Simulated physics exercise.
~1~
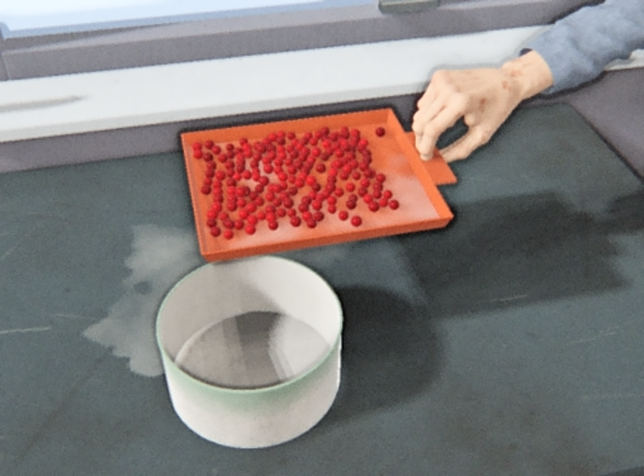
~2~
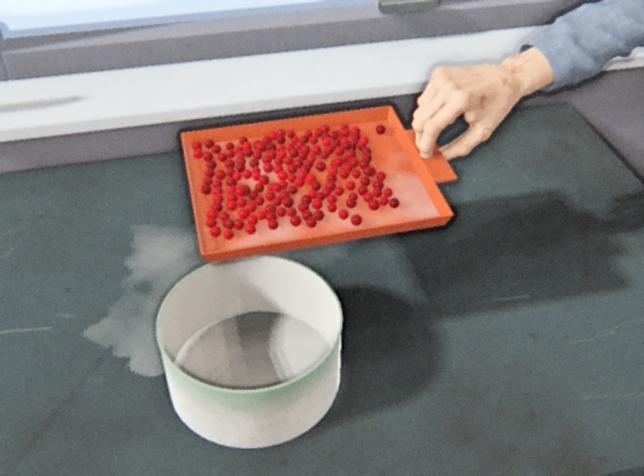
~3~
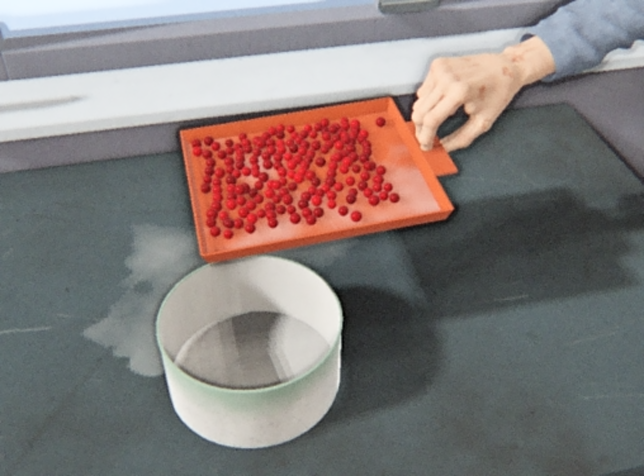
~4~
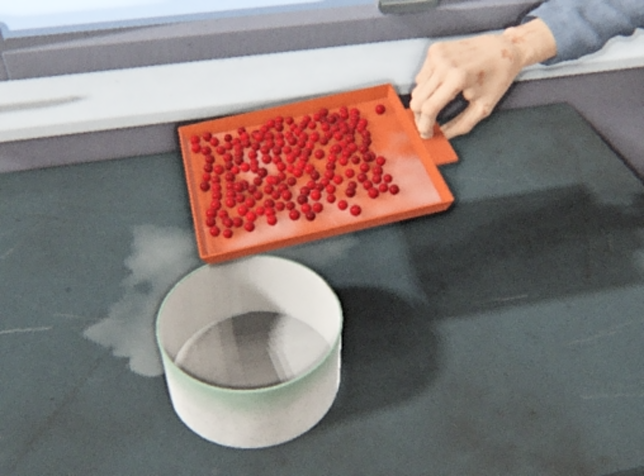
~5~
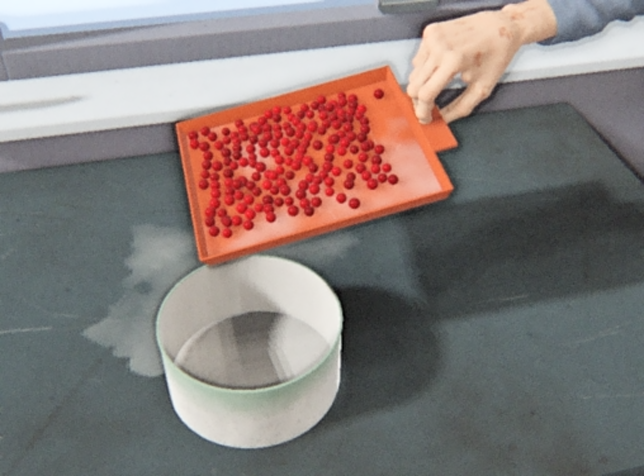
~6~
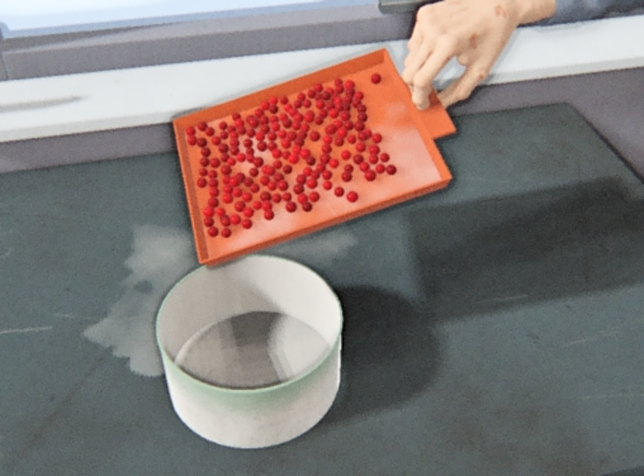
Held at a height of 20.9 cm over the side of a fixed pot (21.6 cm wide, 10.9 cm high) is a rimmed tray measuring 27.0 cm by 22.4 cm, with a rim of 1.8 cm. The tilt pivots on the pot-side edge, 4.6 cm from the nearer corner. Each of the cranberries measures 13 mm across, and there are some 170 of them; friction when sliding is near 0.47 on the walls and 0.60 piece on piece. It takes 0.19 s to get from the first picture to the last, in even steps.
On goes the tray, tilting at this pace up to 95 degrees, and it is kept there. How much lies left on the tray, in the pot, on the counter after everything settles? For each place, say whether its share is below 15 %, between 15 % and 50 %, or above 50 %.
Left on the tray: The amount should be small; pot: The amount should be over half; counter: The amount should be moderate.
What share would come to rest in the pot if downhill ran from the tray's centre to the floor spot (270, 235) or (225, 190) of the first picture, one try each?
That would be close to 100 per cent and then close to 10 per cent.
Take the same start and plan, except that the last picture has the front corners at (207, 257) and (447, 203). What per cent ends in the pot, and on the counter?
Pot 95 % / counter 5 %.
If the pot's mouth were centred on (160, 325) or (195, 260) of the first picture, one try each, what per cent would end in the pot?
About 100 and 20 per cent.
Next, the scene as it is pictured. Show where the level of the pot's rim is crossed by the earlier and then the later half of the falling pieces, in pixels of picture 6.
First half close to (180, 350), second half close to (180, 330).
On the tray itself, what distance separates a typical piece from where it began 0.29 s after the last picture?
It has moved some 6 cm from its start.
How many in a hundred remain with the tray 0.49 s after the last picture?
Of the load, some 90 percent.
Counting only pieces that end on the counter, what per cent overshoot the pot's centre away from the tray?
Around 100 per cent, give or take.
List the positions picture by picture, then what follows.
Tray tilt 0 degrees, front corners at (207, 250) and (446, 214); middle of the pieces at (293, 180); pot at (250, 317), in the first frame.
Tray tilt 1 degrees, front corners at (207, 250) and (446, 212); middle of the pieces at (292, 178), in the second frame.
Tray tilt 3 degrees, front corners at (207, 251) and (447, 206), lowest corner left front; middle of the pieces at (292, 175), in the third frame.
Tray tilt 7 degrees, front corners at (206, 253) and (447, 197), lowest corner left front; middle of the pieces at (291, 169), in the fourth frame.
Tray tilt 12 degrees, front corners at (205, 255) and (446, 186), lowest corner left front; middle of the pieces at (289, 162), in the fifth frame.
Tray tilt 17 degrees, front corners at (205, 257) and (444, 175), lowest corner left front; middle of the pieces at (287, 155); pot at (250, 317), in the sixth frame.
Then, 0.29 s after the last picture, tilt 55 degrees; the tray holds 100 %, the pot 0 %.
Then, 0.49 s after the last picture, tilt 82 degrees; the tray holds 90 %, the pot 5 %.
Then, 0.80 s after the last picture, tilt 95 degrees; the tray holds 0 %, the pot 60 %.
In the end, tray 0 %, pot 65 %, counter 35 %.
